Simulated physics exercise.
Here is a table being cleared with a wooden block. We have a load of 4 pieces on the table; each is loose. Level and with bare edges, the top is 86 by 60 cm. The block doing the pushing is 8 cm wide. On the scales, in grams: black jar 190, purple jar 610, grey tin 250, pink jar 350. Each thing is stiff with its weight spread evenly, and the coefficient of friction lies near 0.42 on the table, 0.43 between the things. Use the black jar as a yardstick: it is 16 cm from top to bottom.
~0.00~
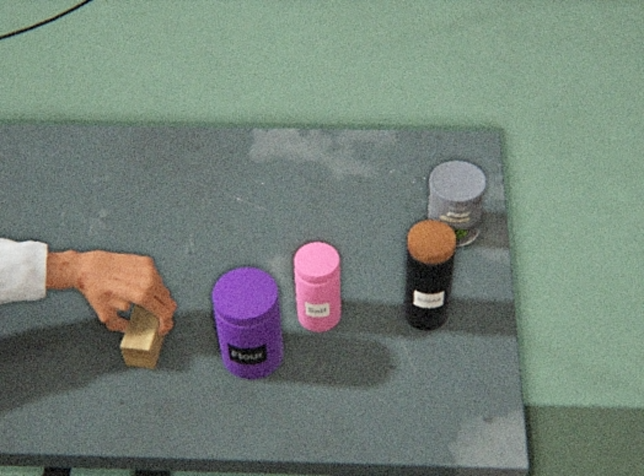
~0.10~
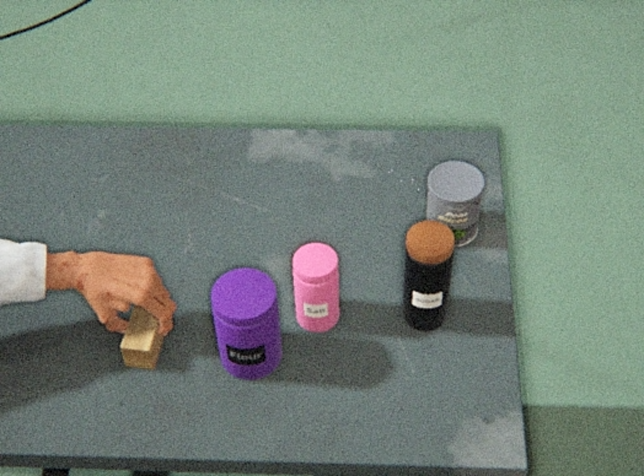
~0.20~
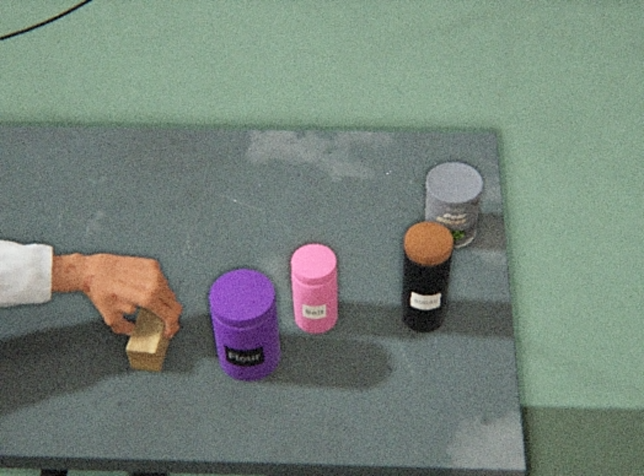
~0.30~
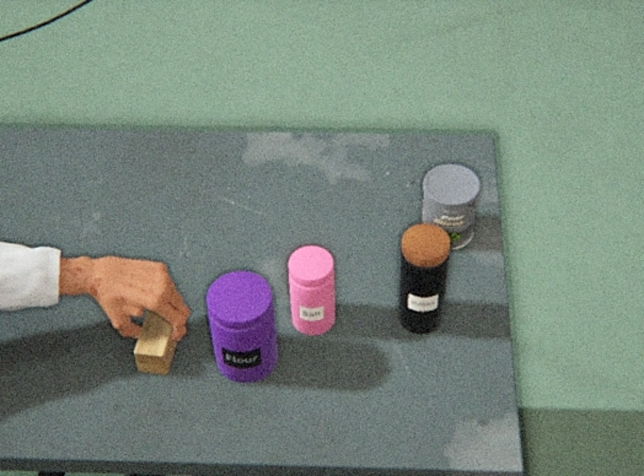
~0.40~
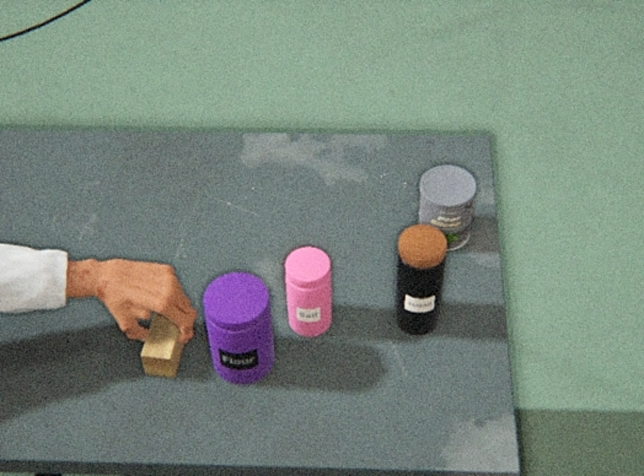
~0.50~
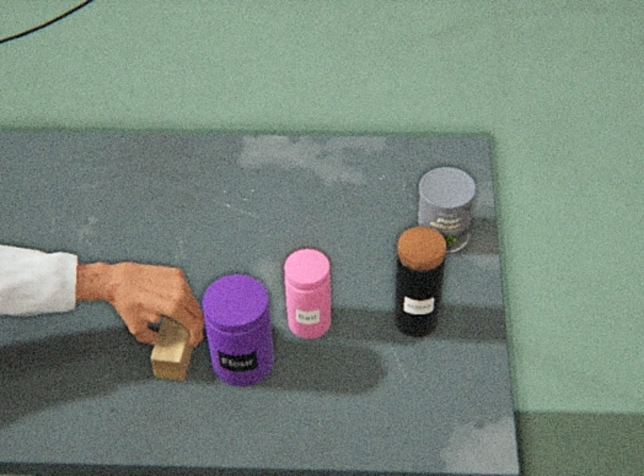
A hand sliding a small wooden block slowly right across a grey table towards a purple flour jar, other containers standing nearby.
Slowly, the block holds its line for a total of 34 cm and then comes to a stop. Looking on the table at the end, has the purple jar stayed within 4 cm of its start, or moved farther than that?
It is shoved away.
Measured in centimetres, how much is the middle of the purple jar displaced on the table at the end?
Roughly 26 centimetres.
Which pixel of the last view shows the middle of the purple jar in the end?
At roughly (438, 353).
After 1.00 s, block slid 12 cm; purple jar slid 4 cm near (271, 334).
After 1.50 s, block slid 19 cm; purple jar slid 11 cm near (324, 341).
After 1.90 s, block slid 25 cm; purple jar slid 17 cm near (368, 345).
After 2.30 s, block slid 31 cm; purple jar slid 22 cm near (412, 350).
At rest (3.0 s), not toppled but over 4 cm from the start, purple jar; the other 3 in place, give or take 4 cm. Seen from the same camera at the end, purple jar near (439, 353).
